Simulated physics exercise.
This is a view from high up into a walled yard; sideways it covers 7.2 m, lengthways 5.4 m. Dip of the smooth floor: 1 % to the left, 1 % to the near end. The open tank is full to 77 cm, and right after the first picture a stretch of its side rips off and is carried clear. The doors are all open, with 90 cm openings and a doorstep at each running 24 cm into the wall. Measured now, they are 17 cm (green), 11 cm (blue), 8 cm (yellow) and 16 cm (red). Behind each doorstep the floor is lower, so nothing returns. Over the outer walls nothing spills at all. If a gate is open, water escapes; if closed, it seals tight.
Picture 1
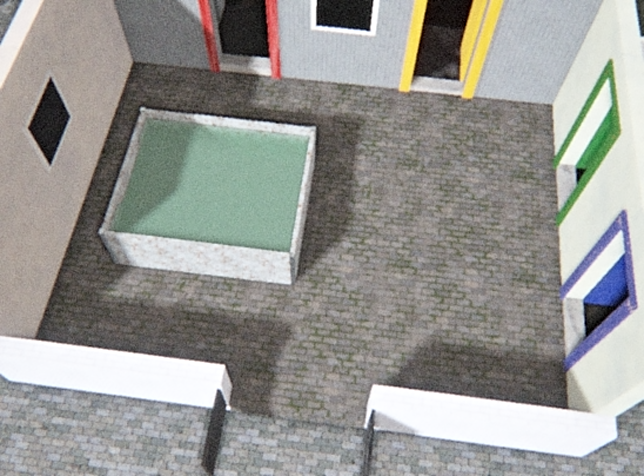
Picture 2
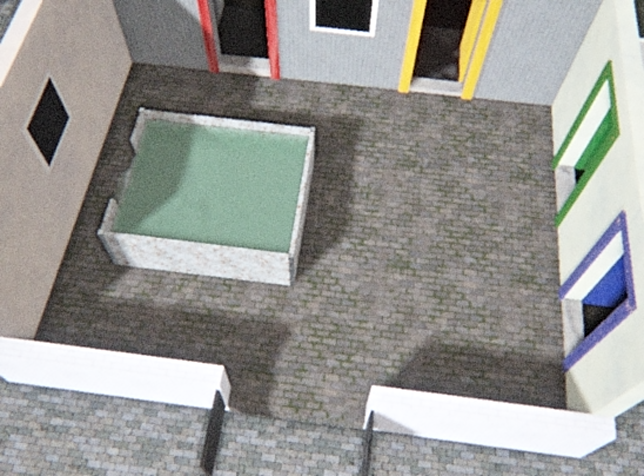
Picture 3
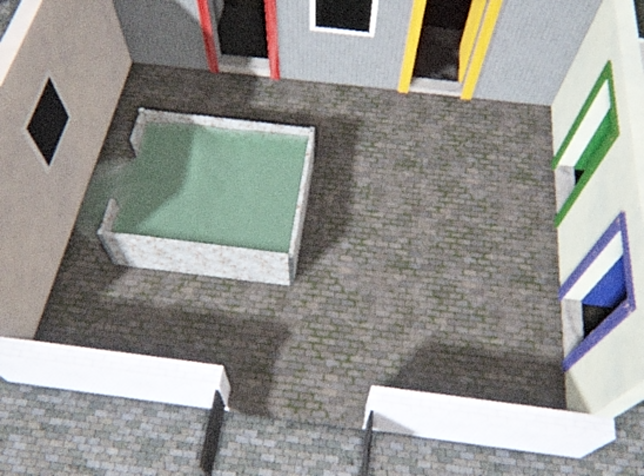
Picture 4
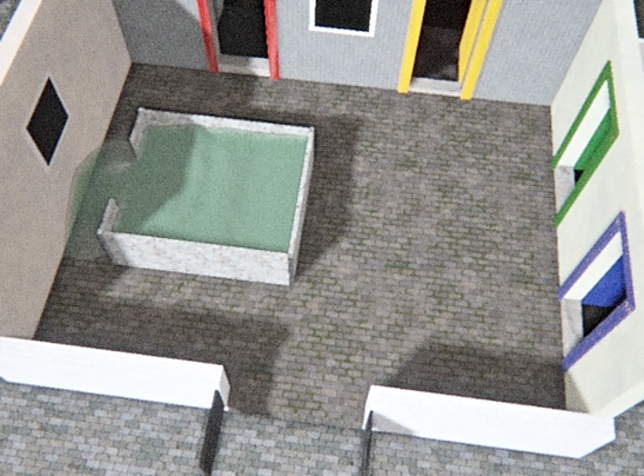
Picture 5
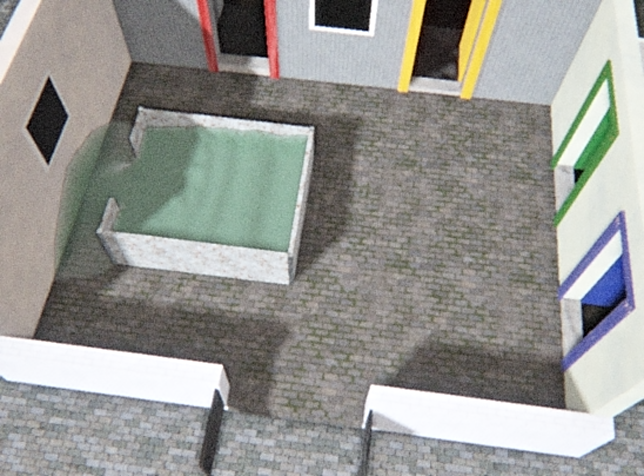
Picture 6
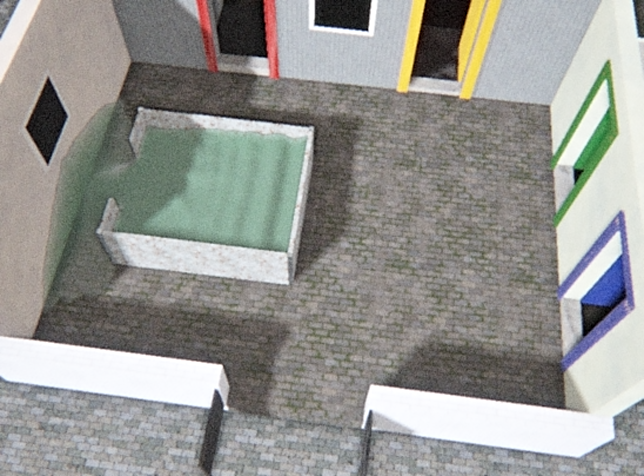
Walled paved yard with a stone tank of green water, its left side breaking open and water spreading to the left wall.
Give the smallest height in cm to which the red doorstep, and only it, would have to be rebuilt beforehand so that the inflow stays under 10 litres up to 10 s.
Roughly 13 cm.
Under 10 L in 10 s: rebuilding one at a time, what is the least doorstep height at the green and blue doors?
You'd want some 10.5 cm at green and some 12.5 cm at blue.
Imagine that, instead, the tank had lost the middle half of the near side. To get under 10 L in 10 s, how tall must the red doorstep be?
In that case you'd want it roughly 7.0 cm high.
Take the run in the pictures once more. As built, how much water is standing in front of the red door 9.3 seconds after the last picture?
It works out to about 6.0 centimetres deep.
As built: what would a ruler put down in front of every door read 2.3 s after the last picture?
Centimetres: Green = 0, blue = 0, yellow = 3, red = 16.
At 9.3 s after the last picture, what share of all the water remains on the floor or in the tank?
Something near 94 out of a hundred parts.
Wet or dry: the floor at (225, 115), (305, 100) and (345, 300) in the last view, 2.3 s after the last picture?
One by one: Drenched, drenched, drenched.
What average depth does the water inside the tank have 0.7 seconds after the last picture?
Around 56 centimetres.
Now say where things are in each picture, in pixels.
The open tank at (214, 182) is whole and still, 77 cm deep; the red door at (241, 29) is dry, in the first frame.
The gap is at (134, 190), the front 0.4 m out at a hidden place; the back of the open tank holds 77 cm, in the second frame.
Water pours out at (134, 192) and has run 0.8 m, to (78, 215); about 13 cm deep outside, 77 cm at the back, in the third frame.
The front is at (103, 145), 0.9 m from the gap at (134, 192); 1.4 m2 of floor is wet, 77 cm left at the back, in the fourth frame.
The front is at (110, 123), 1.2 m from the gap at (134, 191); 1.9 m2 of floor is wet, 76 cm left at the back, in the fifth frame.
The gap is at (133, 191), the front 1.6 m out at (118, 101); the back of the open tank holds 68 cm; 2.0 m in a straight line remain to the red door at (239, 29), in the sixth frame.
Then, 0.7 s after the last picture water covers 20 % of the floor, deepest (64 cm) near (86, 191); it has not reached the red door.
Then, 2.3 s after the last picture water covers 55 % of the floor, deepest (40 cm) near (30, 346); 16 cm at the red door, 2 litres in over its 16 cm doorstep.
Then, 9.3 s after the last picture water covers 95 % of the floor, deepest (17 cm) near (303, 237); 6 cm at the red door, 3 litres in over its 16 cm doorstep.
At the red door as built, the water peaked near 18 cm, 1.7 s after the last picture.
With a doorstep of 11 cm, 20 litres would have come in within the 10 s; with 14.5 cm, 6 litres. So under 10 litres takes about 13 cm.
